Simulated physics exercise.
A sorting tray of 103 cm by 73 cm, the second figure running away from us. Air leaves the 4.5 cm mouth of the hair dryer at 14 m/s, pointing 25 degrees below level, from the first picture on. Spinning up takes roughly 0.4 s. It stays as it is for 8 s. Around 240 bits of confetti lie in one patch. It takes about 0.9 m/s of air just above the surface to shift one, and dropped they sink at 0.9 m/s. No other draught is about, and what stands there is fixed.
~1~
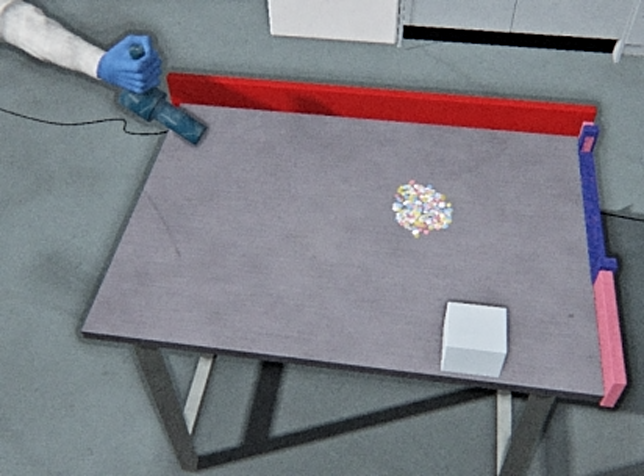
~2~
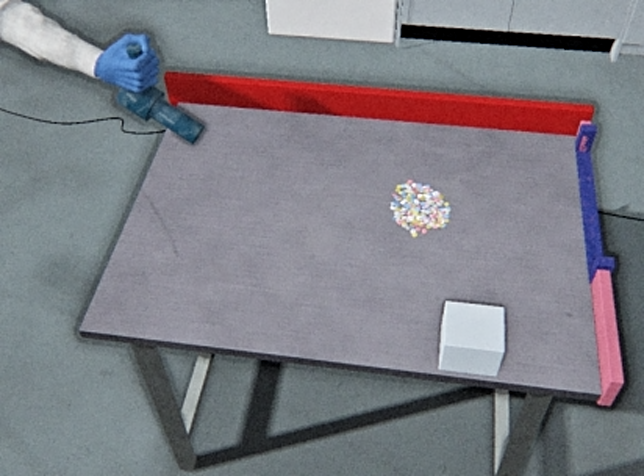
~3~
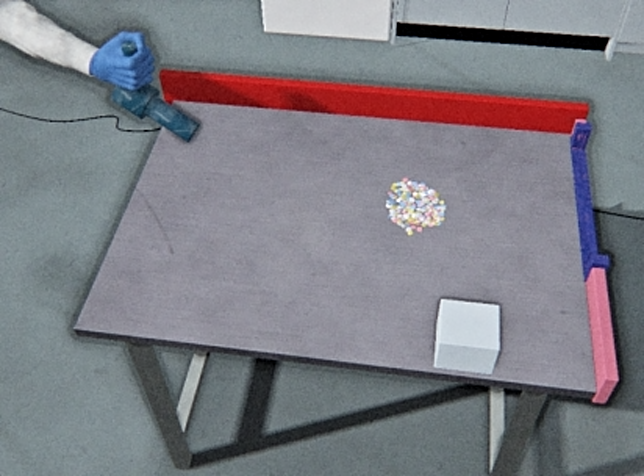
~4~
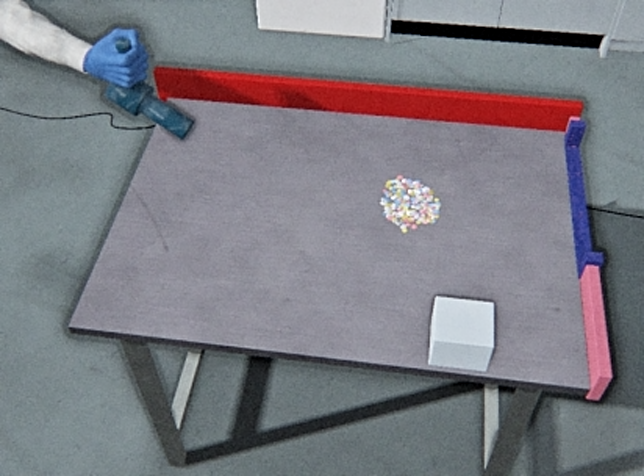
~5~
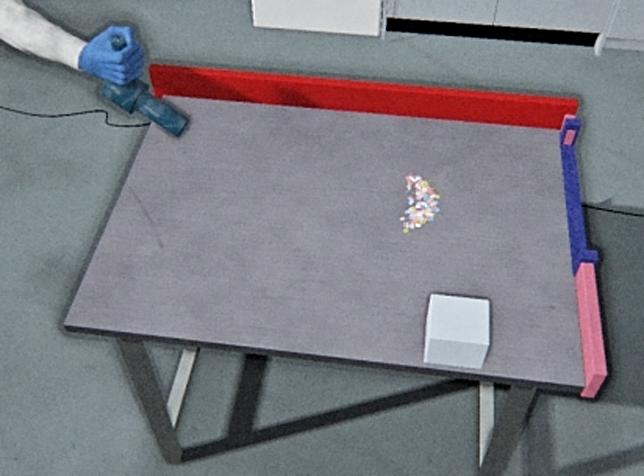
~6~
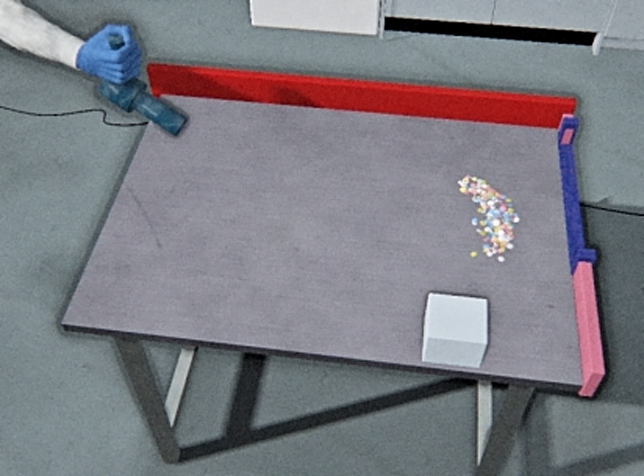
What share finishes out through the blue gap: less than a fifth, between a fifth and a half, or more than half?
The share out through the blue gap is over half.
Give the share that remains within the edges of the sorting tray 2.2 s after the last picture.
Near 0 %.
Then, 1.2 s after the last picture, 92 % are out through the blue gap; 100 % have settled or left.
Then, 2.2 s after the last picture, 92 % are out through the blue gap; 100 % have settled or left.
Then, 4.0 s after the last picture, 92 % are out through the blue gap; 100 % have settled or left.
Then, 7.6 s after the last picture, at the end, 92 % are out through the blue gap.
